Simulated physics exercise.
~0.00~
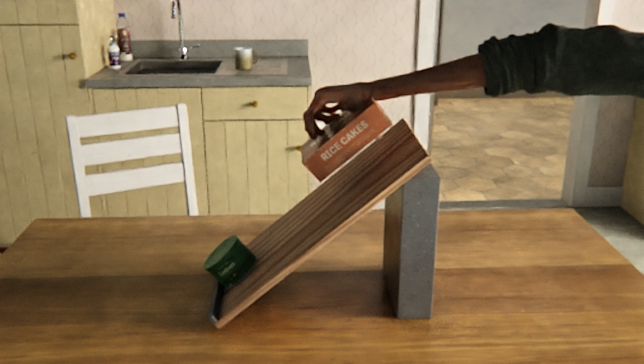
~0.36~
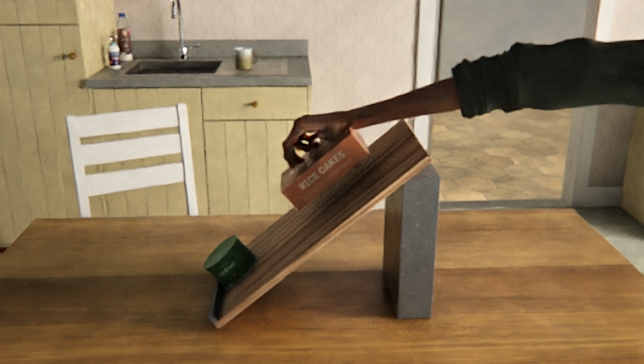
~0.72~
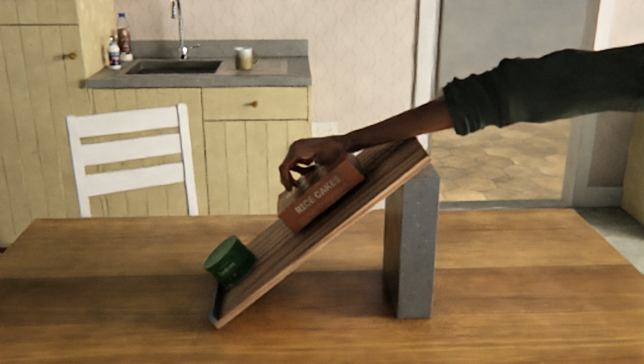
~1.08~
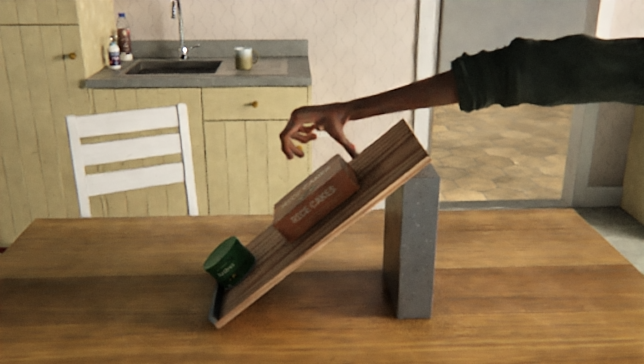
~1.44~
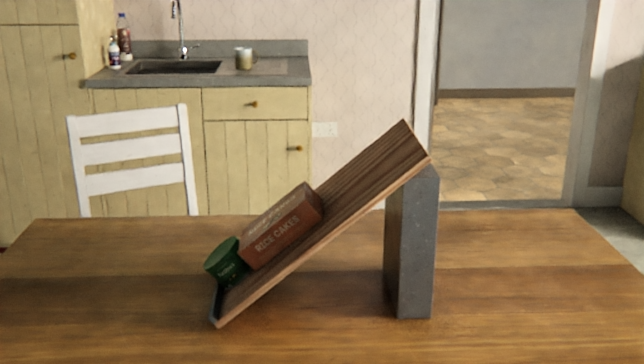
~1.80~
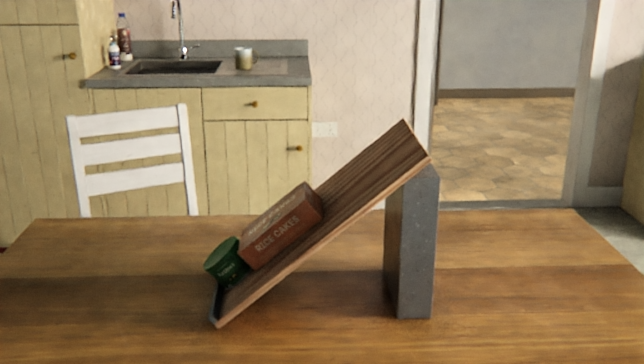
An orange packet, released by a hand, slides down the tilted board to the green tub.
